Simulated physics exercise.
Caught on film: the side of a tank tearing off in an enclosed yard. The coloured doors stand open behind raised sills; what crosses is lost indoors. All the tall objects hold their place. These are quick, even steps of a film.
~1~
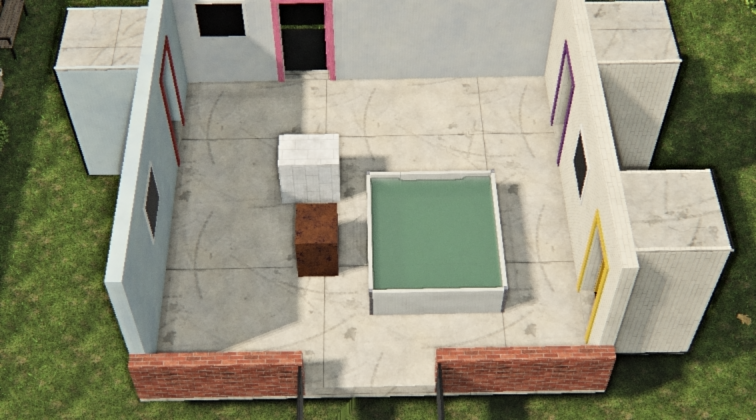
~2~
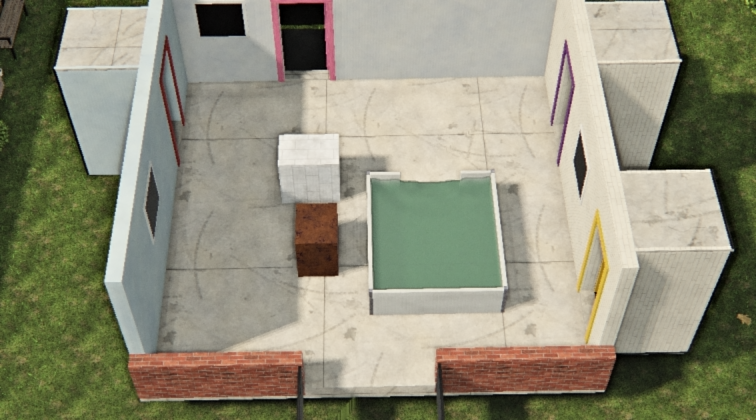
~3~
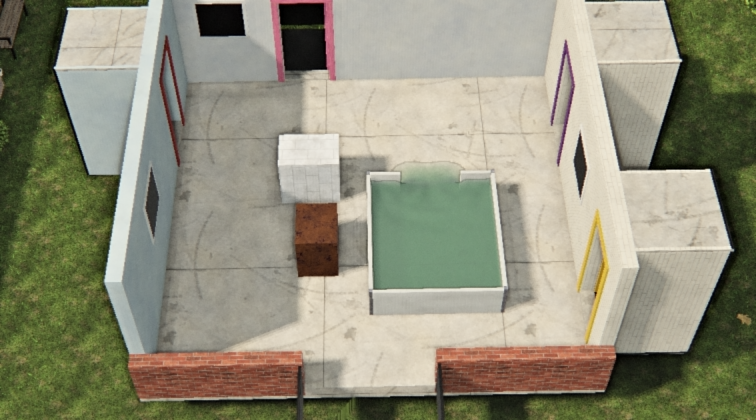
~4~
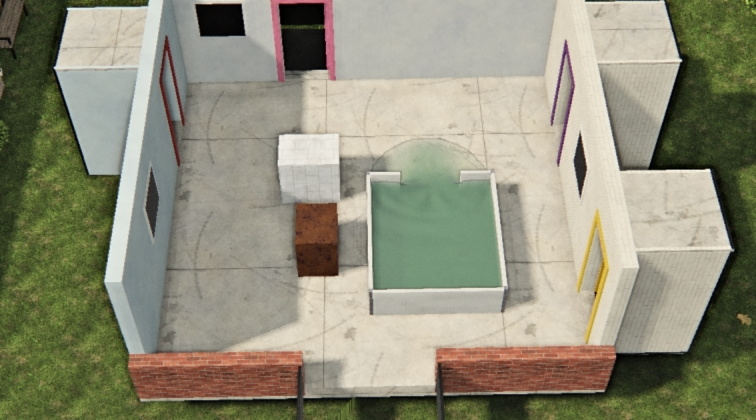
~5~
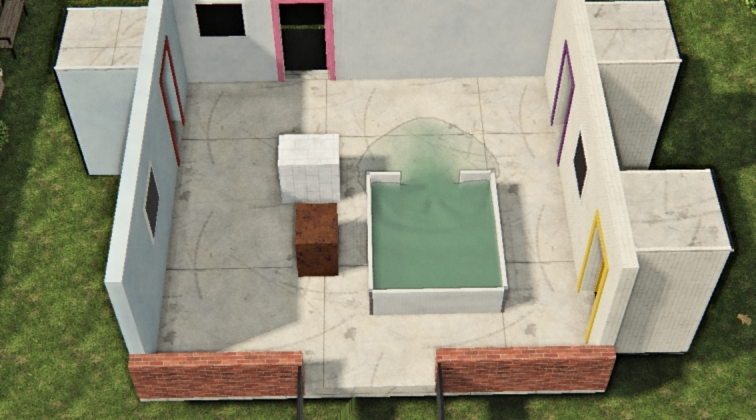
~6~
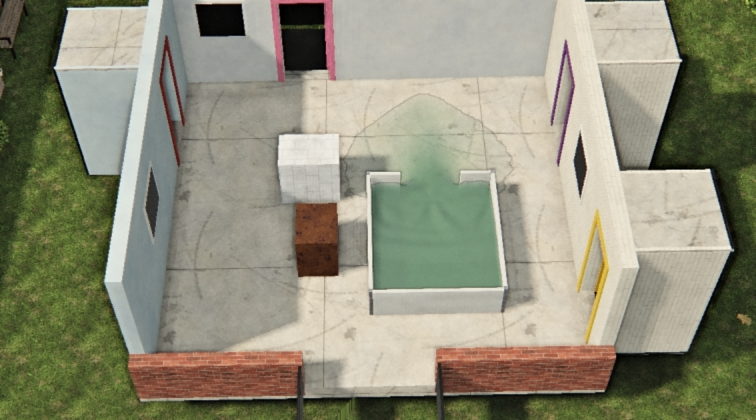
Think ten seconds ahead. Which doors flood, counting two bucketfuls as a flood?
One by one: The red door admits no more than that; the pink door lets in a lot; the purple door lets in a lot; the yellow door admits no more than that.
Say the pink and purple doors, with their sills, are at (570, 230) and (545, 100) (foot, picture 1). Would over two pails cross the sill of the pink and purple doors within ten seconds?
My reading: Pink door lets less in; purple door goes over.
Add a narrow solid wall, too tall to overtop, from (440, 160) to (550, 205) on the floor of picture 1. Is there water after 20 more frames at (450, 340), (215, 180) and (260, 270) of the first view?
In turn: Dry, free of water, not flooded.
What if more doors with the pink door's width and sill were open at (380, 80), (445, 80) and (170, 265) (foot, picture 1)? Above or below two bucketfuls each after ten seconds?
As listed: Is over, takes more, holds.
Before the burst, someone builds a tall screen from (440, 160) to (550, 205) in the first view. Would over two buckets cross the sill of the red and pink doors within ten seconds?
Red keeps below it, pink lets more in.
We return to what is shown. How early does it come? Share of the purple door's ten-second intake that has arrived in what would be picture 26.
Close to 10 %.
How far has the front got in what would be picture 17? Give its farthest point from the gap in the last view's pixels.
Near (243, 87).
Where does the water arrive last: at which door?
I say the yellow-painted one.
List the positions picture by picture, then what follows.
In the first frame, still water in the open tank at (434, 232).
In the second frame, the front is at a hidden place, out from the gap on the open tank's far side.
In the third frame, the front is at (456, 167), out from the gap on the open tank's far side.
In the fourth frame, water pours out on the open tank's far side and has run to (441, 143).
In the fifth frame, water pours out on the open tank's far side and has run to (436, 122).
In the sixth frame, the front is at (425, 97), out from the gap on the open tank's far side.
A moment on, water covers 25 % of the floor; the red door not reached, the pink door not reached, the purple door not reached, the yellow door not reached.
Next, water covers 30 % of the floor; the red door not reached, the pink door under two buckets in, the purple door wet at the sill, nothing in, the yellow door not reached.
Then, water covers 35 % of the floor; the red door wet at the sill, nothing in, the pink door over two buckets in, the purple door under two buckets in, the yellow door not reached.
Later, water covers 70 % of the floor; the red door wet at the sill, nothing in, the pink door over two buckets in, the purple door over two buckets in, the yellow door wet at the sill, nothing in.
In the end, water covers 90 % of the floor; the red door wet at the sill, nothing in, the pink door over two buckets in, the purple door over two buckets in, the yellow door under two buckets in.
